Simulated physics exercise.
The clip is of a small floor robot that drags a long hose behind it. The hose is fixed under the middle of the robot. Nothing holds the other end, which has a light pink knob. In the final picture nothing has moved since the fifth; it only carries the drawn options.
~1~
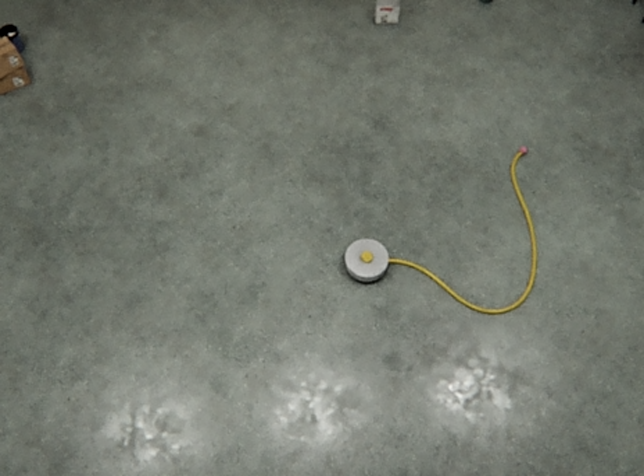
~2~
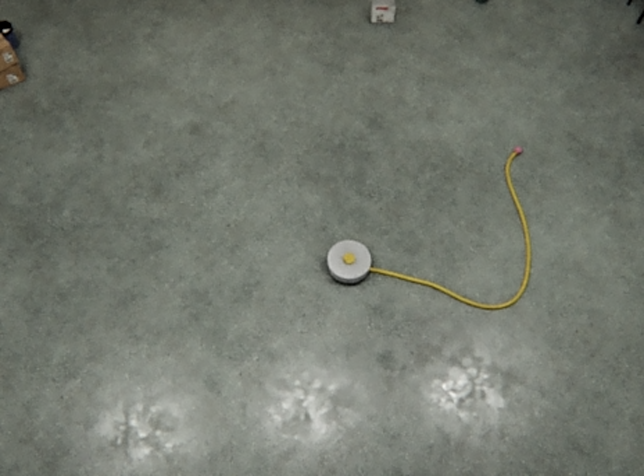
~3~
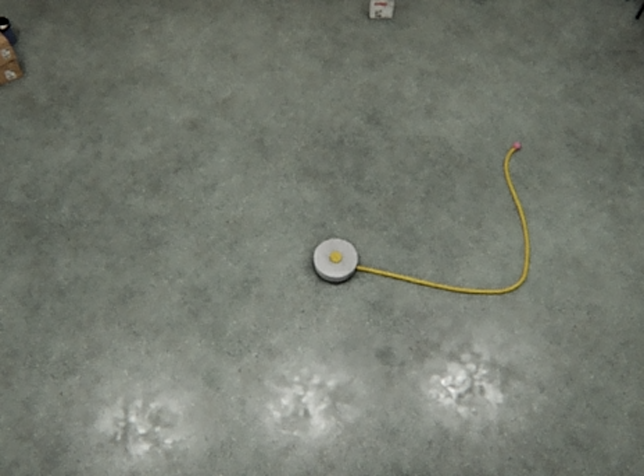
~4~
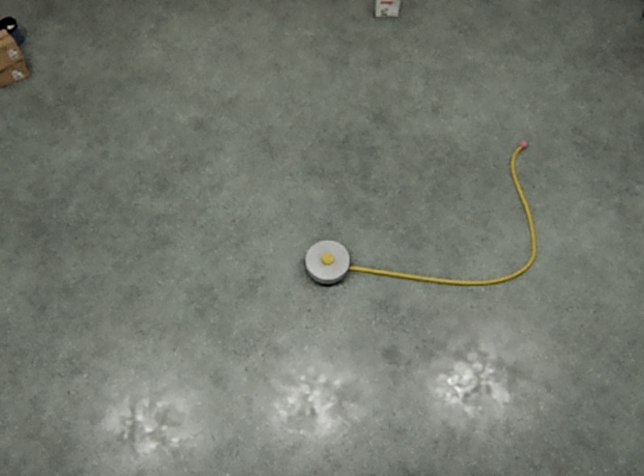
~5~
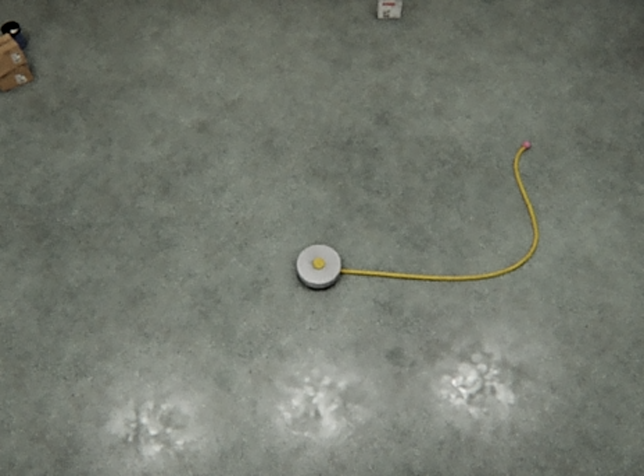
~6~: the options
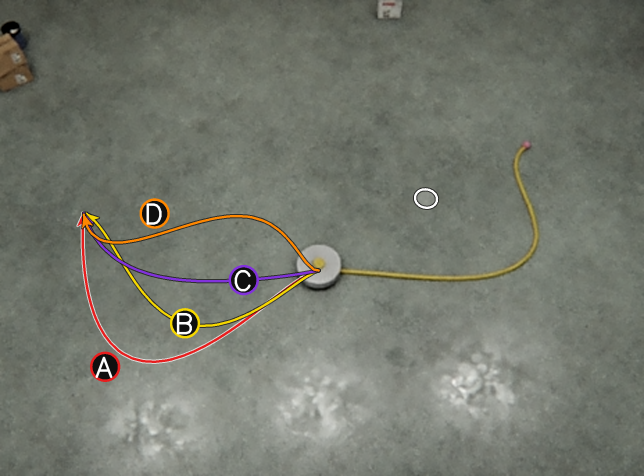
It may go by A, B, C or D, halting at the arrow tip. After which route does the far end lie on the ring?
Route D.
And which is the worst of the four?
That is A.
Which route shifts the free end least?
Route D.
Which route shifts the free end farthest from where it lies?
That is A.
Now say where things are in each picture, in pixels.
Robot (366, 261); free end (524, 150), in the first picture.
Robot (349, 262); free end (518, 150), in the second picture.
Robot (335, 261), in the third picture.
Robot (328, 263); free end (523, 144), in the fourth picture.
Robot (319, 267); free end (527, 145), in the fifth picture.
On the marked copy, A from (319, 270) via (143, 361) to (83, 213); B from (319, 270) via (170, 317) to (86, 213); C from (319, 270) via (179, 280) to (84, 213); D from (319, 270) via (201, 222) to (84, 215); the ring at (426, 198).
Taking D. A third of the way, robot (240, 212), middle of the hose (418, 232), free end (524, 147).
Two thirds of the way, robot (135, 236), middle of the hose (316, 216), free end (480, 185).
When it is over, robot (81, 208), middle of the hose (258, 222), free end (426, 197); the free end is on the ring.
As for the rest, A leaves the free end at (410, 240); B leaves the free end at (425, 228); C leaves the free end at (424, 217).
